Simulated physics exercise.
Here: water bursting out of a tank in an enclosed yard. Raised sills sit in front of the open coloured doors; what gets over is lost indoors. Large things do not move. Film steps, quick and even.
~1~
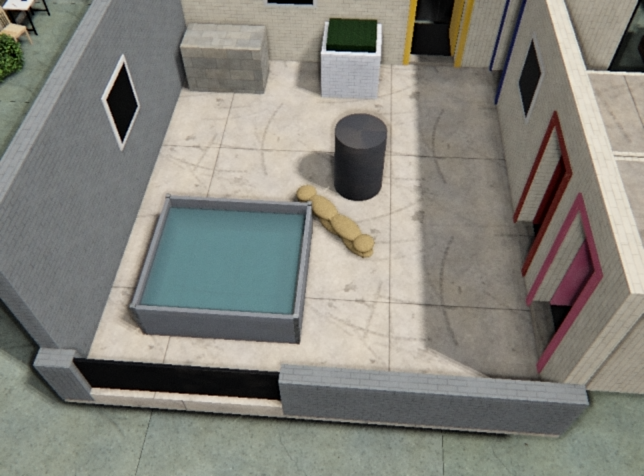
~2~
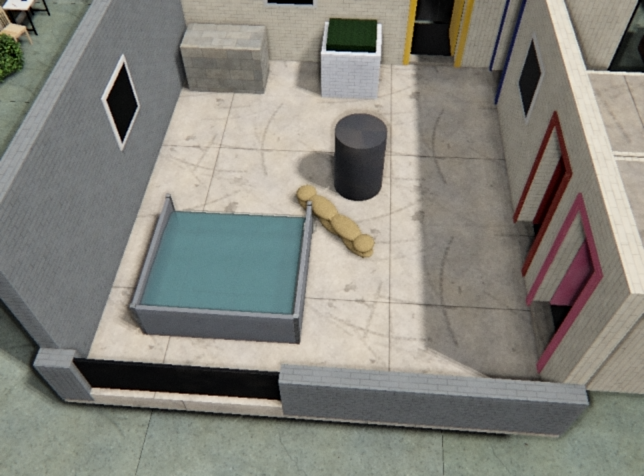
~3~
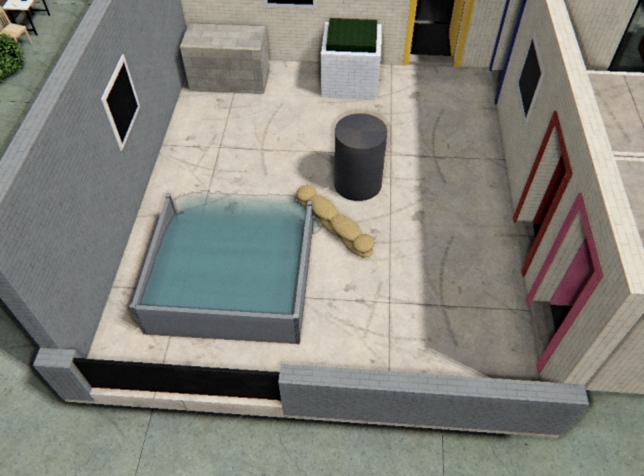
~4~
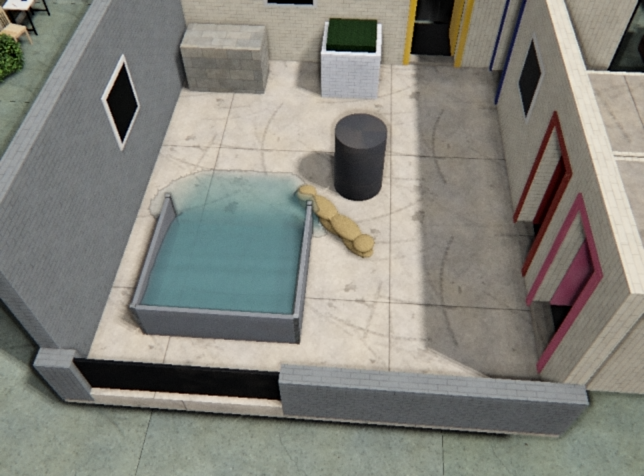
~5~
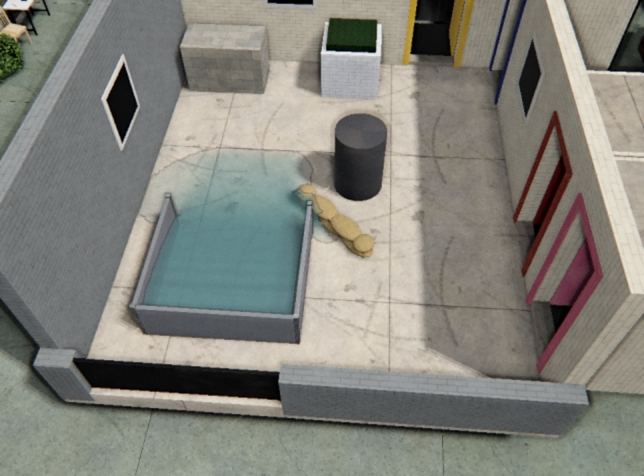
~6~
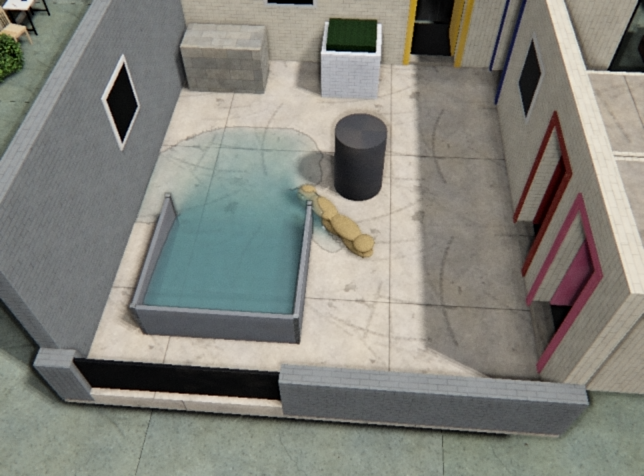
At the start, a grey-walled tank of teal water sits whole and still in an enclosed yard, near a dark cylinder and a lumpy tan object. The tank's far side opens, and water pours out through the gap, then spreads across the pale floor in a widening, thinning sheet toward the cylinder.
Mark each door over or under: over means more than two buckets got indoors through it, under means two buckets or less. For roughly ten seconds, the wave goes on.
Yellow door - under, red door - under, pink door - under, blue door - over.
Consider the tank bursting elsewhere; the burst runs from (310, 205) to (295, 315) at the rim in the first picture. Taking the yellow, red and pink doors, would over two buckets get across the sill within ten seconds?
Yellow exceeds the limit, red exceeds the limit, pink exceeds the limit.
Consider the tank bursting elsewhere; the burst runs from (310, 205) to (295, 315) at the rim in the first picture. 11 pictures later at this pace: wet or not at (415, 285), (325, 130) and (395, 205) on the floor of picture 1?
Submerged, unwetted, submerged.
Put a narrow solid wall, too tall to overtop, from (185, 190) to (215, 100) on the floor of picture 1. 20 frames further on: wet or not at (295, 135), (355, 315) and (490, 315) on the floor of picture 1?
Taking the three spots in turn, they are inundated, inundated and unwetted.
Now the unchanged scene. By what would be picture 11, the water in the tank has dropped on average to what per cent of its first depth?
By my count, 50 per cent.
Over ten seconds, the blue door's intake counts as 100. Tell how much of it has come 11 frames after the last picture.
0 %.
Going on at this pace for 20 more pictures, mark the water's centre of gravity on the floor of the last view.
I'd place it roughly at (254, 154).
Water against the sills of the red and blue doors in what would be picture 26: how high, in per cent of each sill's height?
Approx. 0 % then 100 %.
A moment on, water covers 35 % of the floor; the yellow door not reached, the red door not reached, the pink door not reached, the blue door not reached.
Next, water covers 40 % of the floor; the yellow door not reached, the red door not reached, the pink door not reached, the blue door not reached.
Then, water covers 50 % of the floor; the yellow door wet at the sill, nothing in, the red door not reached, the pink door not reached, the blue door wet at the sill, nothing in.
Later, water covers 75 % of the floor; the yellow door wet at the sill, nothing in, the red door not reached, the pink door wet at the sill, nothing in, the blue door over two buckets in.
In the end, water covers 95 % of the floor; the yellow door wet at the sill, nothing in, the red door wet at the sill, nothing in, the pink door wet at the sill, nothing in, the blue door over two buckets in.
